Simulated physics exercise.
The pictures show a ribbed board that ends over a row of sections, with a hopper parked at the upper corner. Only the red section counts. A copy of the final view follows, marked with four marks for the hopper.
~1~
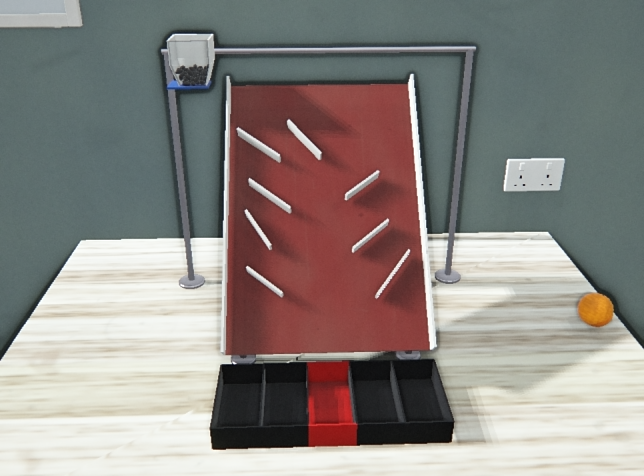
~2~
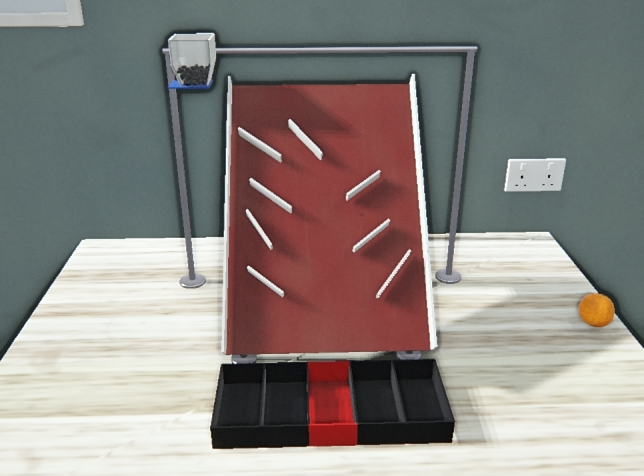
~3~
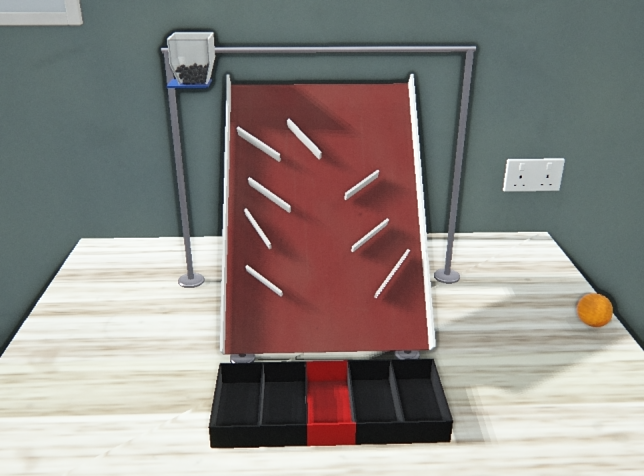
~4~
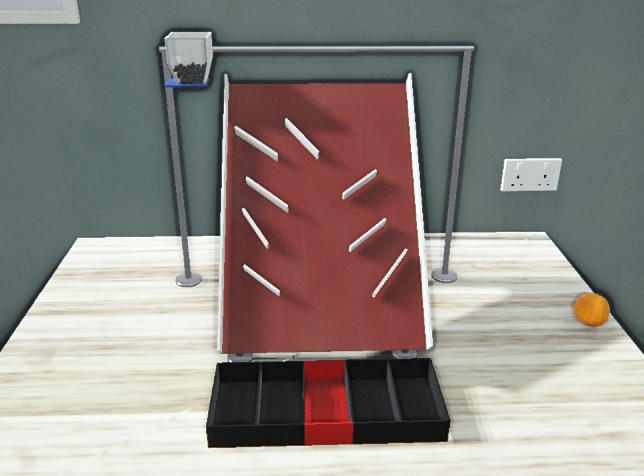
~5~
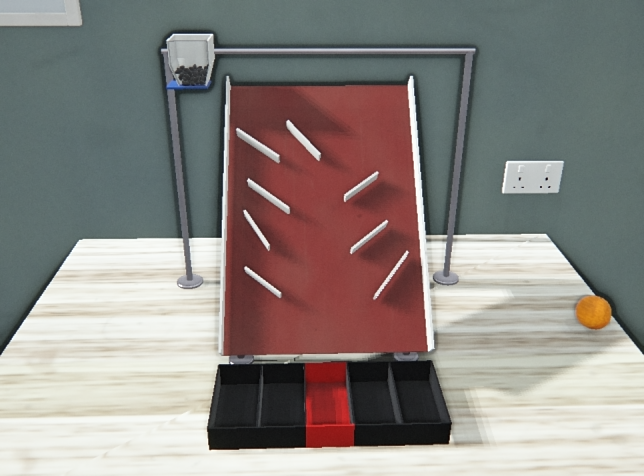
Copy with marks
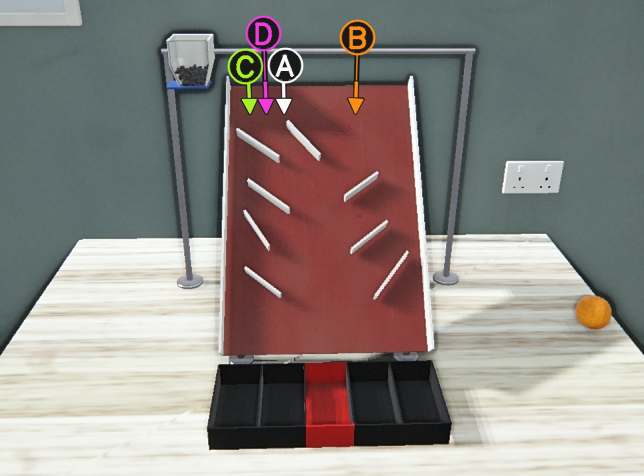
A pale wood-grained tabletop stands against a grey-green wall, seen from the front and slightly above. A tilted red board with white edges and slanted white ribs rises behind a black tray whose middle section is red, while a clear hopper of black pieces hangs from a grey frame at upper left, and an orange fruit and a white socket sit at right. Nothing on the table moves; only the camera shifts very slightly.
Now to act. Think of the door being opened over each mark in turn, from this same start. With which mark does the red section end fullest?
Best: A.
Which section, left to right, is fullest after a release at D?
The third from the left.
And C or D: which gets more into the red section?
It is D.
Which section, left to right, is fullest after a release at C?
The third from the left.
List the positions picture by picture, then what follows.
Hopper near (195, 76), black beans, door shut, in the first frame.
Ribs (239, 128) to (281, 155), (289, 120) to (322, 153), (250, 179) to (291, 207), in the second frame.
Ribs (346, 194) to (379, 171), (245, 209) to (270, 244), (353, 247) to (388, 219), in the third frame.
Ribs (244, 265) to (279, 292), (374, 294) to (406, 249), in the fourth frame.
Red section near (330, 435), number 3 of 5 from the left, in the fifth frame.
On the marked copy, mark A meets the board at (284, 108); mark B meets the board at (355, 108); mark C meets the board at (249, 108); mark D meets the board at (266, 108).
With A, the bulk in the red section, close to a quarter in other sections, only a few outside the box.
With B, close to a third in the red section, close to two thirds in other sections, only a few outside the box.
With C, close to half in the red section, close to a third in other sections, a small share held on the board, only a few outside the box.
With D, close to two thirds in the red section, close to a quarter in other sections, a small share outside the box.
